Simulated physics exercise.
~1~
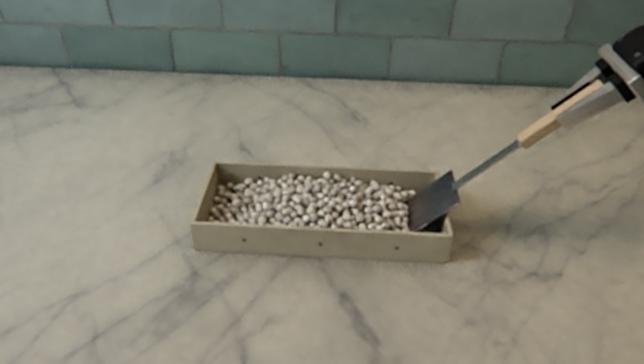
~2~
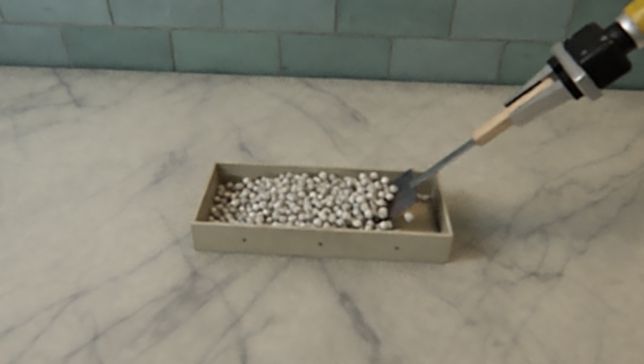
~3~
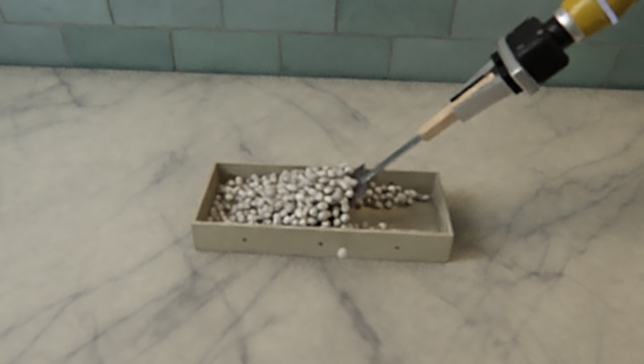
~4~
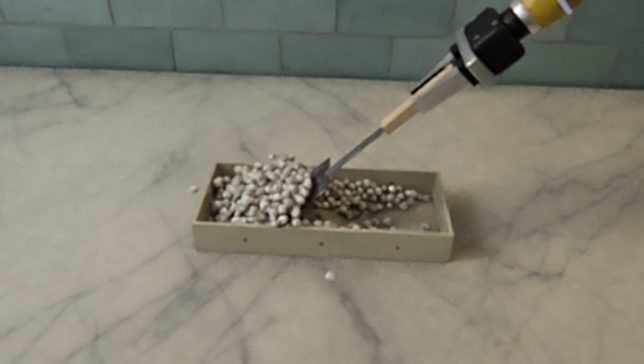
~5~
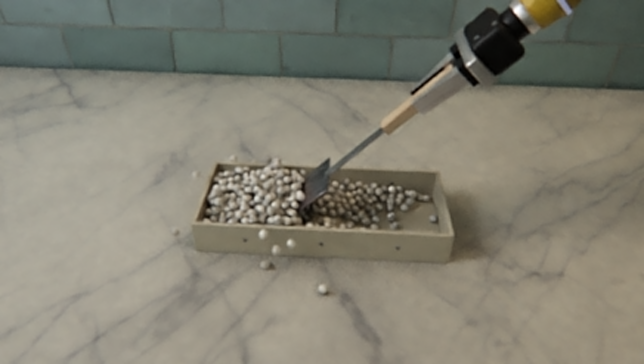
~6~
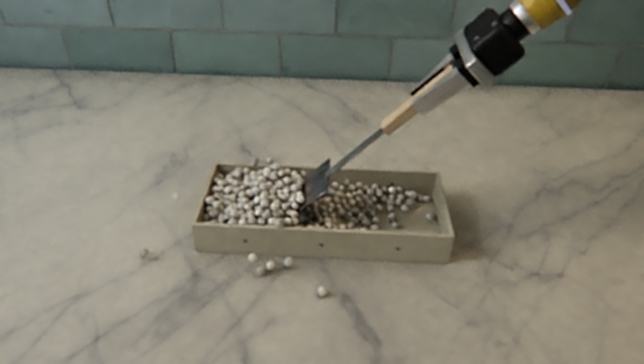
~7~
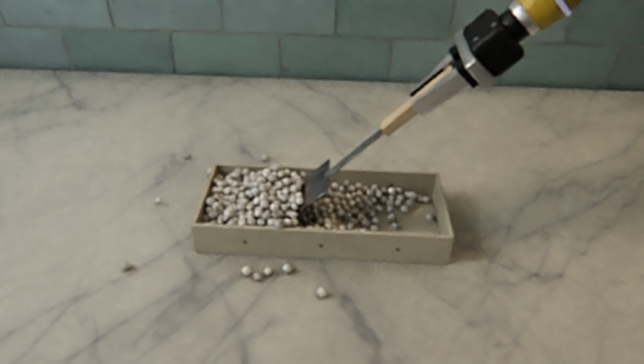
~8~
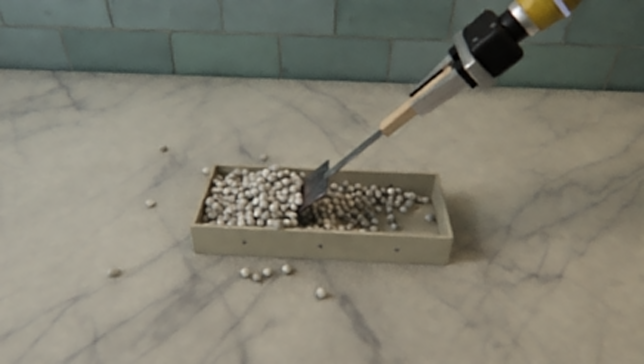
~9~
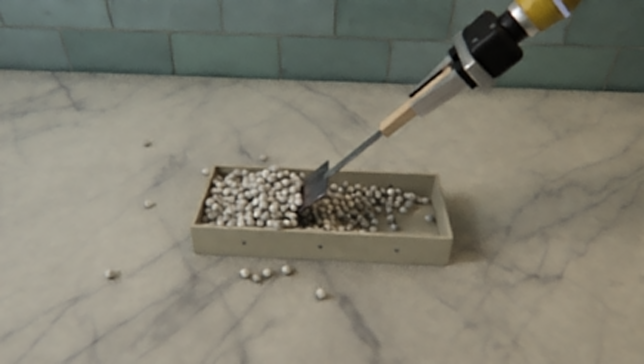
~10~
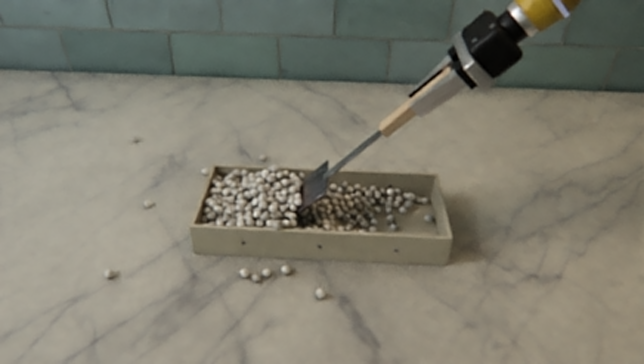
The clip opens on a long roasting tin of silvery plastic beads on a marble-patterned table top, with a robot arm holding a turner at the tin's right end. The turner pushes left through the beads, piling them up ahead of its blade while some are left trailing behind it. Near the middle of the tin, the blade stops, and a few beads spill over the rim. They drop and roll across the table in front and to the left. The strays settle, leaving most beads in the tin, heaped toward the left, with the turner still resting among them.
